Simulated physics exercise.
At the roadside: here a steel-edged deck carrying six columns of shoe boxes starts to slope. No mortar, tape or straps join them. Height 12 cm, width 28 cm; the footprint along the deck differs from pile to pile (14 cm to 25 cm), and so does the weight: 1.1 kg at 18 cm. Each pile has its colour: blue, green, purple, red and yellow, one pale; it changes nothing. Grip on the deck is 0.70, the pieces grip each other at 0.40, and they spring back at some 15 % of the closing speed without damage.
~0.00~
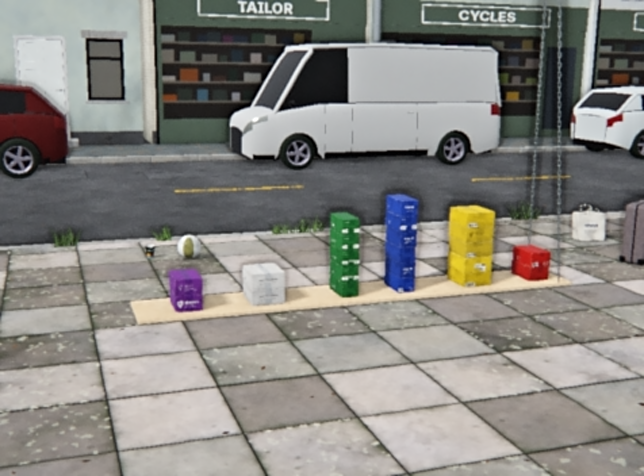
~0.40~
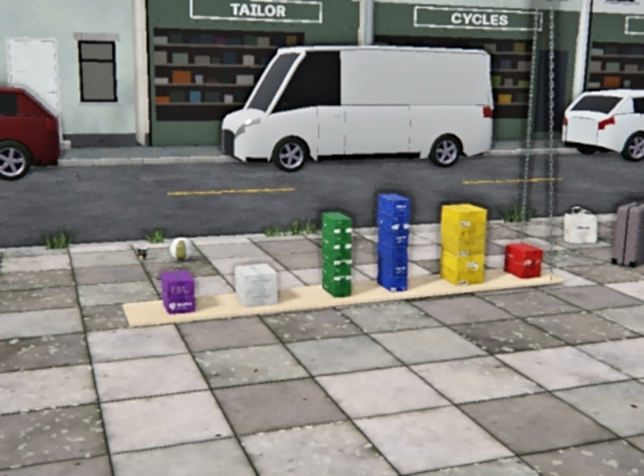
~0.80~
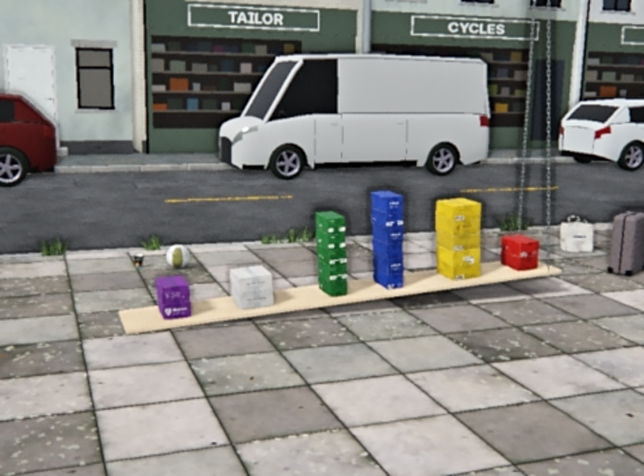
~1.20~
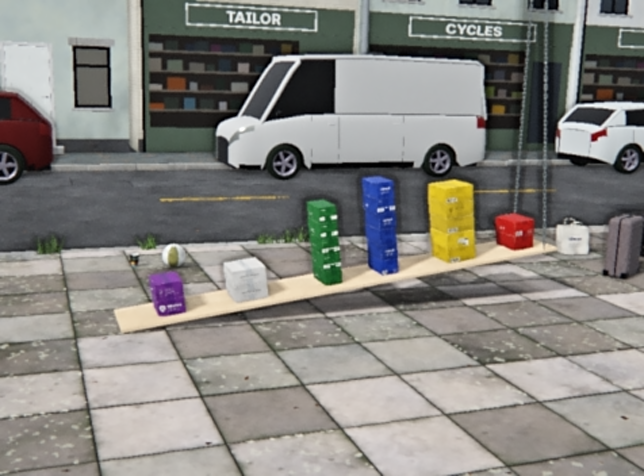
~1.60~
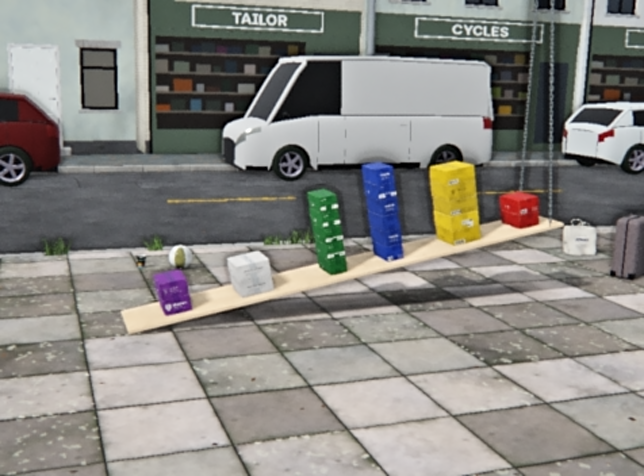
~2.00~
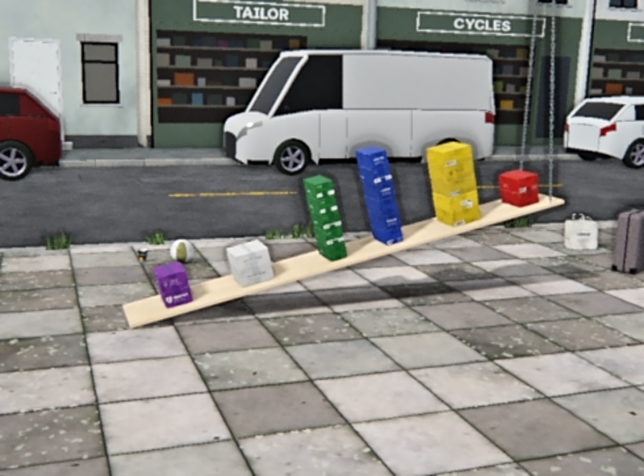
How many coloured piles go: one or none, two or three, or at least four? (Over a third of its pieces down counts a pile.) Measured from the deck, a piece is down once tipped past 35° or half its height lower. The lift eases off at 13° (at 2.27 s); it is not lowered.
Lost: From two to three.
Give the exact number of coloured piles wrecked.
3 of them.
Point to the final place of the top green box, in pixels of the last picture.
At about (165, 276).
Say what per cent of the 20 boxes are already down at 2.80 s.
At that moment 55 per cent.
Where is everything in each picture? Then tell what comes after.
In the first picture (places mark the middle of the side facing us; leans and shifts are taken against what carries them), middle of the deck's edge (376, 301) slope 0°; top red box (522, 257); top yellow box (481, 220); the rest undisturbed.
The second picture shows middle of the deck's edge (369, 301) slope 1°; top blue box (401, 208).
The third picture shows middle of the deck's edge (365, 299) slope 3°; top blue box (395, 205).
The fourth picture shows middle of the deck's edge (360, 286) slope 7°; top blue box (386, 190).
The fifth picture shows middle of the deck's edge (365, 274) slope 10°; top blue box (385, 176).
The sixth picture shows middle of the deck's edge (365, 259) slope 12°; top blue box (379, 160) shifted 26 mm; top green box (325, 190); 4 disturbed, none down.
After 2.28 s, slope 13°; none of the 20 other boxes down, 11 disturbed; top blue box leaning 11°; top green box leaning 5°.
After 2.56 s, slope 13°; 6 of the 20 other boxes down; top blue box leaning 42°, 13 cm lower; top green box leaning 23°.
After 2.80 s, slope 13°; 11 of the 20 other boxes down; top green box leaning 43°, 21 cm lower; top blue box leaning 29°, 41 cm lower.
After 3.24 s, slope 13°; 11 of the 20 other boxes down; top green box on its side; top purple box leaning 17°.
At rest (4.2 s), slope 13°; 12 of the 20 other boxes down; top purple box upside down; top green box on its side. Wrecked, blue, green and purple. As the last picture would show them, middles, top purple box near (100, 316), top green box near (165, 276).
